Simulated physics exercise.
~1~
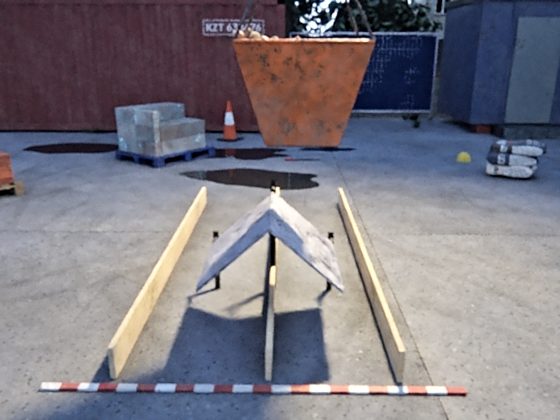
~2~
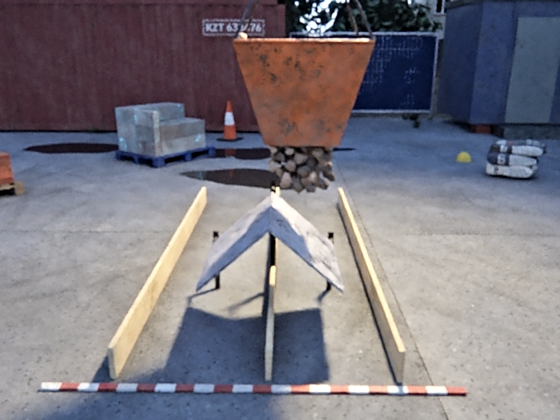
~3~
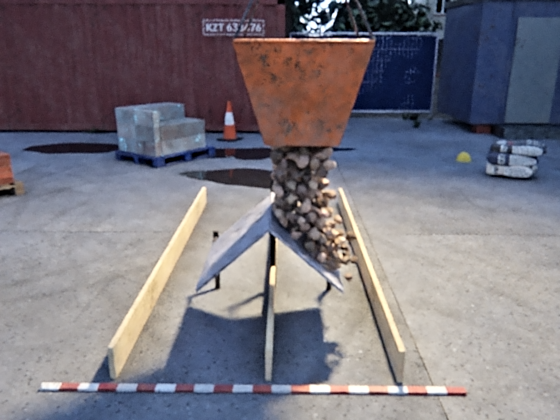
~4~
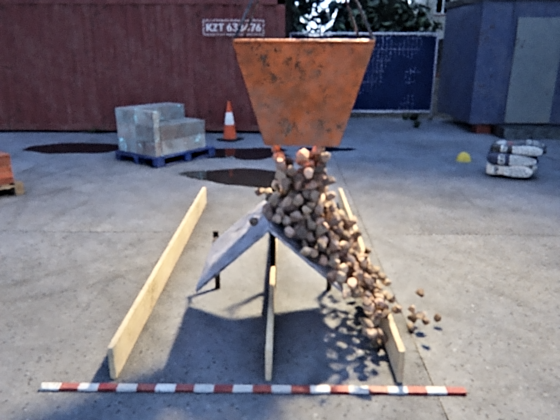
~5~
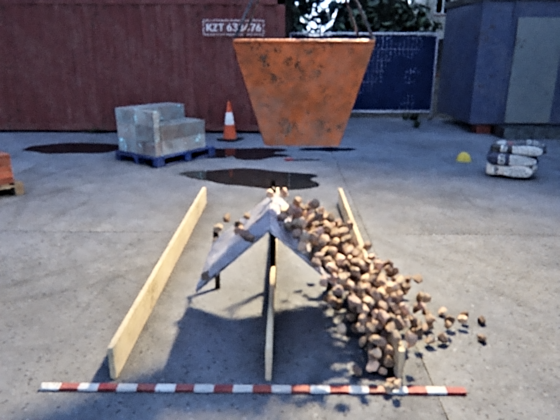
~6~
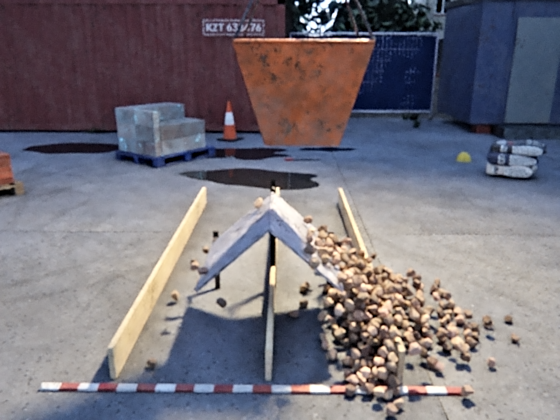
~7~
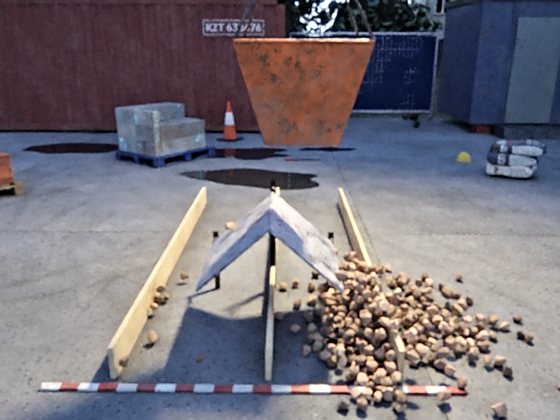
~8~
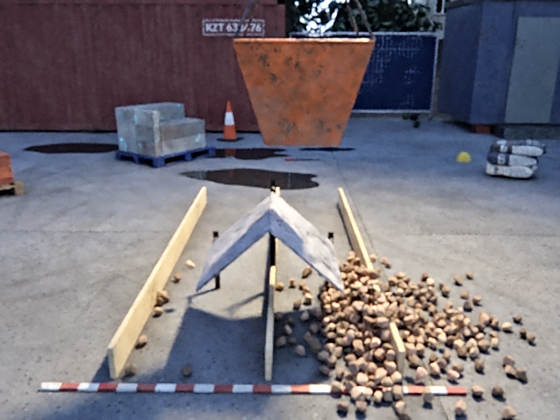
Brown, rounded stones drop from the bottom of an orange skip hanging above a fixed, roof-shaped steel piece set among three wooden boards on a concrete yard. They pour onto the peak and mostly stream down its right slope. The skip empties as the stones pile against the right board, and many spill over it onto the open ground beyond. A few tumble down the left slope and scatter in the left bay. The stones settle with most in the right bay, a good share lying right of the boards, and only a handful on the left.
